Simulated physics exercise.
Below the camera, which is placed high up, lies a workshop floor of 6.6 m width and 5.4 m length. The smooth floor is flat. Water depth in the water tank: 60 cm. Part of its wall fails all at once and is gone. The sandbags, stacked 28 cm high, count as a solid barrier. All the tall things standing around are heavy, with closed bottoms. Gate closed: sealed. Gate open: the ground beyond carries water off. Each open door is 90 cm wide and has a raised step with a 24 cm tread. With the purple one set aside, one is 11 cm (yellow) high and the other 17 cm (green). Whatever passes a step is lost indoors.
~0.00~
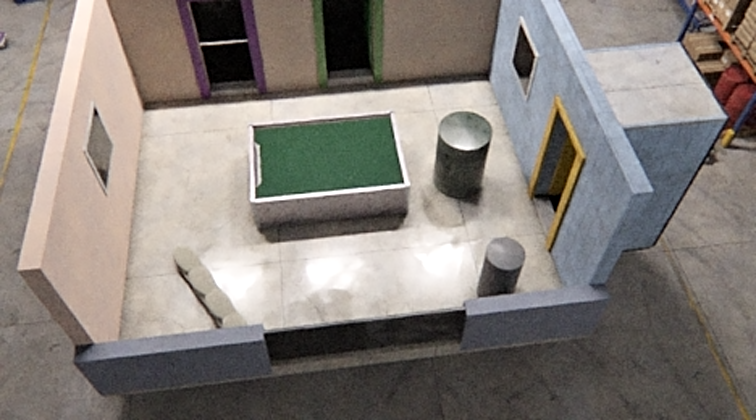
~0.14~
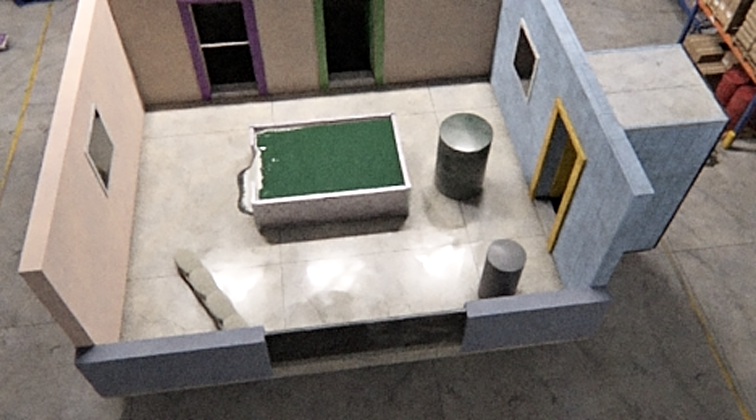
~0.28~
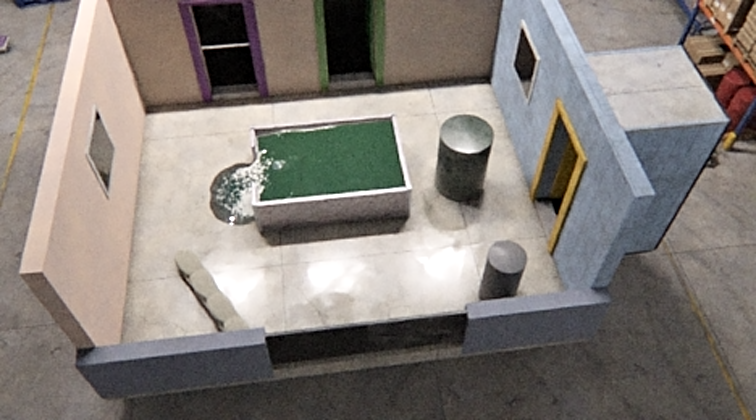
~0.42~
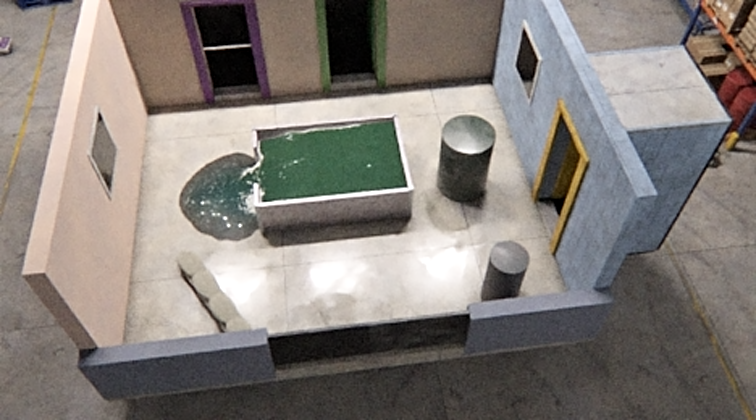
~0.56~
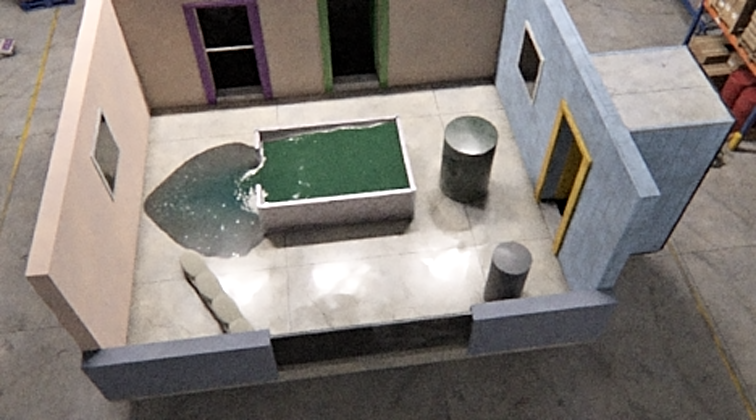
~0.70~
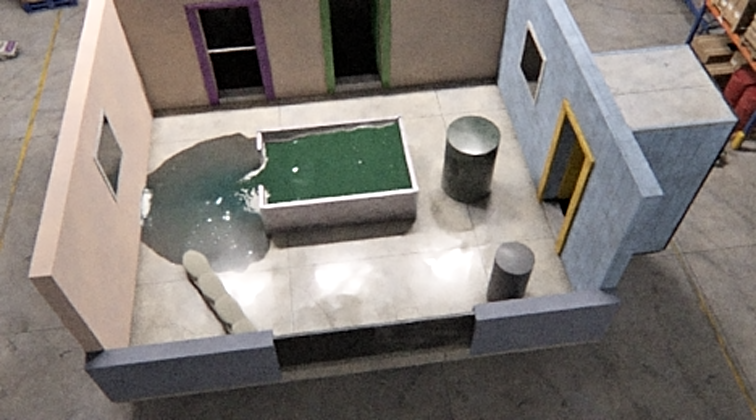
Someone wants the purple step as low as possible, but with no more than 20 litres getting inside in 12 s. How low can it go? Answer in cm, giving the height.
No lower than roughly 7 cm.
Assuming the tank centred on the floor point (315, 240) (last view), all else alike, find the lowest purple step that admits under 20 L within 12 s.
At least roughly 10.5 cm high.
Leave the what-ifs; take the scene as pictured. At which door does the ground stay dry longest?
Last: Yellow.
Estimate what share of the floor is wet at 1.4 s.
Roughly 20 percent of the floor is wet.
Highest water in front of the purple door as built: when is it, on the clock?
Near 10.0 seconds.
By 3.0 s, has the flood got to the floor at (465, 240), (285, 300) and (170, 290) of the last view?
So, in order, I'd say stayed dry, then got wet, then got wet.
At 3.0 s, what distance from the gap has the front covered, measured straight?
Front distance: Approx. 3.6 m.
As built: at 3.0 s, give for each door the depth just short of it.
Door by door in cm - yellow 0, green 0, purple 8.
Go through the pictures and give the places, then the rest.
The first picture shows still water, 60 cm deep, in the water tank at (326, 157); the purple door at (226, 53) is dry.
In the second picture, water pours out at (258, 182) and has run 0.3 m, to (245, 209); about 6 cm deep outside, 60 cm at the back.
In the third picture, the front is at (216, 208), 0.7 m from the gap at (259, 184); 0.7 m2 of floor is wet, 60 cm left at the back.
In the fourth picture, the gap is at (261, 185), the front 1.3 m out at (186, 207); the back of the water tank holds 60 cm.
In the fifth picture, the front is at (152, 212), 1.9 m from the gap at (264, 186); 2.8 m2 of floor is wet, 60 cm left at the back.
In the sixth picture, the front is at (141, 234), 2.1 m from the gap at (266, 186); 3.9 m2 of floor is wet, 59 cm left at the back; the purple door at (234, 60), 2.4 m from the gap, is still 1.2 m from the nearest water.
After 1.4 s water covers 20 % of the floor, deepest (30 cm) near (144, 206); it has not reached the purple door.
After 3.0 s water covers 35 % of the floor, deepest (29 cm) near (153, 116); 8 cm at the purple door, 0 litres in over its 12 cm step.
After 12.0 s water covers 90 % of the floor, deepest (12 cm) near (522, 304); 8 cm at the purple door, 0 litres in over its 12 cm step.
At the purple door as built, the water arrived by 2.3 s and peaked near 10 cm at 10.2 s.
Run again over the same 12 s with other heights there, 34 litres in over 6 cm, 7 litres over 8.5 cm. The limit of 20 litres is kept from about 7 cm up.
